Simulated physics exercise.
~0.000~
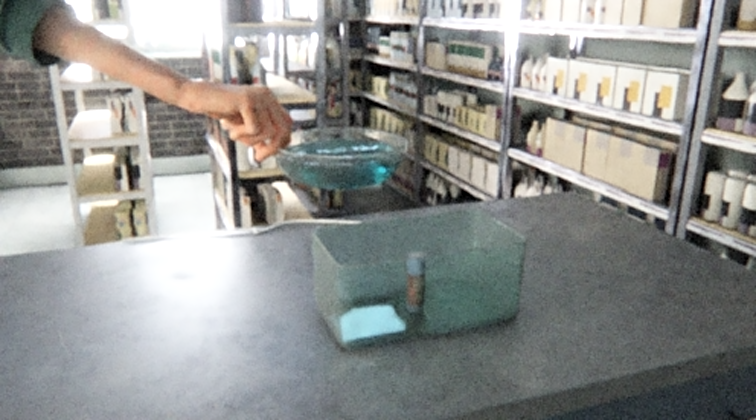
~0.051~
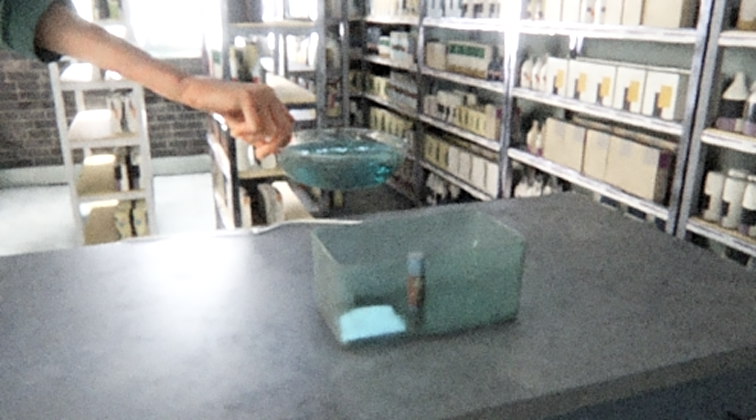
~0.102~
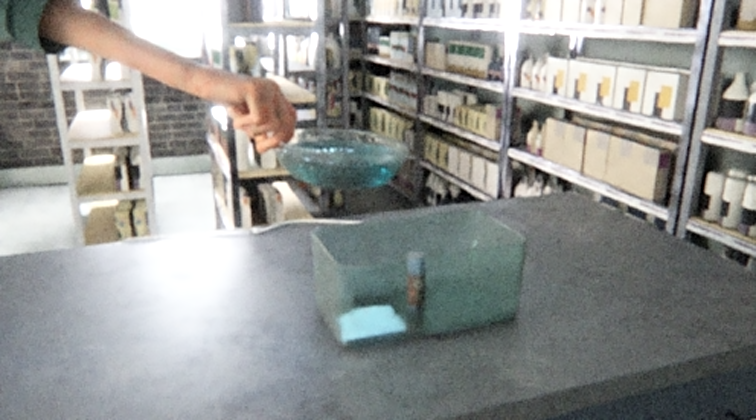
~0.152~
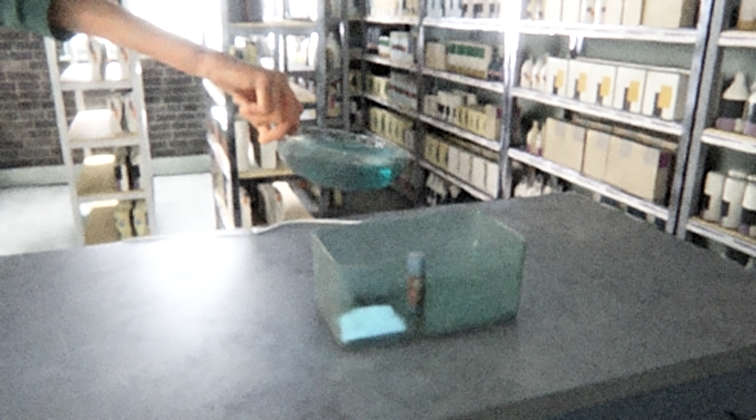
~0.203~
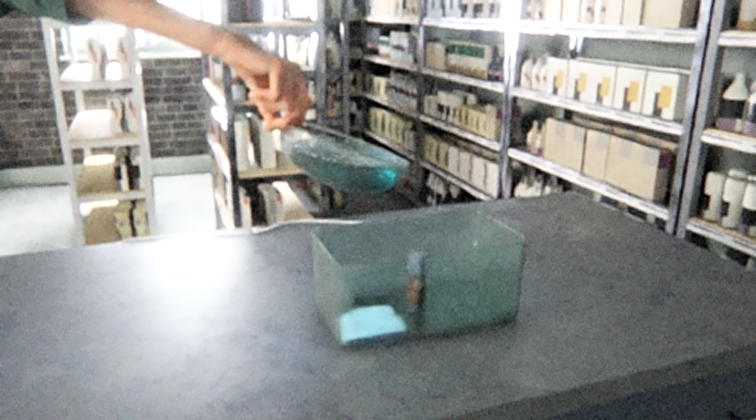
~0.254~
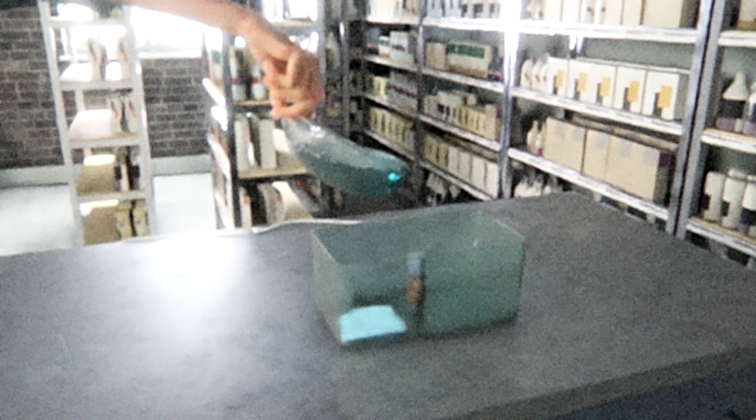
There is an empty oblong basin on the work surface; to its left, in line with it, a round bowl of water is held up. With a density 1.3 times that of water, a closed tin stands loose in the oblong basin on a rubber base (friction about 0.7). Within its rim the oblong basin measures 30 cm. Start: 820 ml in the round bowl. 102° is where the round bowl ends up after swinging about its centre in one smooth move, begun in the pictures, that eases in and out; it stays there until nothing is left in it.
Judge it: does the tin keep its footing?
It does not keel over.
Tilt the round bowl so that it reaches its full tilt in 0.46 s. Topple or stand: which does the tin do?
Result: Tin still standing.
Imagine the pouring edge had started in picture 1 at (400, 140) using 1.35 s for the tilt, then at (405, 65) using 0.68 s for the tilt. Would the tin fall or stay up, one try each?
Run one: It does not tip. Run two: It tumbles.
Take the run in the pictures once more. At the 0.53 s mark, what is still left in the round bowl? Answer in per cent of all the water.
Fraction remaining: Approx. 4 per cent.
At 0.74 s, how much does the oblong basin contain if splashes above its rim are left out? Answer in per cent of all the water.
About 92 %.
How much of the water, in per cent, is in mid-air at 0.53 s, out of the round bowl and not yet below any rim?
Roughly 22 percent.
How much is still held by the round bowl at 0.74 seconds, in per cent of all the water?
0 per cent or thereabouts.
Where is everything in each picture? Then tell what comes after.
In the first picture, tilt 0°; pouring edge (402, 138); surface from (276, 156) to (397, 147); the oblong basin's rim runs from (324, 248) to (502, 225); the tin's top is at (417, 258).
In the second picture, tilt 1°; pouring edge (402, 139); surface from (277, 156) to (397, 148).
In the third picture, tilt 6°; pouring edge (403, 144); surface from (278, 152) to (398, 151).
In the fourth picture, tilt 12°; pouring edge (404, 151); surface from (280, 150) to (399, 154).
In the fifth picture, tilt 21°; pouring edge (403, 161); surface from (284, 148) to (401, 157).
In the sixth picture, tilt 31°; pouring edge (401, 173); surface from (291, 148) to (386, 159); 7 per cent is over the edge.
By 0.53 s the tilt is 91° and 4 per cent is still to pour; the tin stands where it began.
By 0.74 s the tilt is 102° and 0 per cent is still to pour; the tin stands where it began.
By 0.95 s the tilt is 102° and 0 per cent is still to pour; the tin stands where it began.
By 1.18 s the tilt is 102° and 0 per cent is still to pour; the tin stands where it began.
At rest the tin stands where it began.
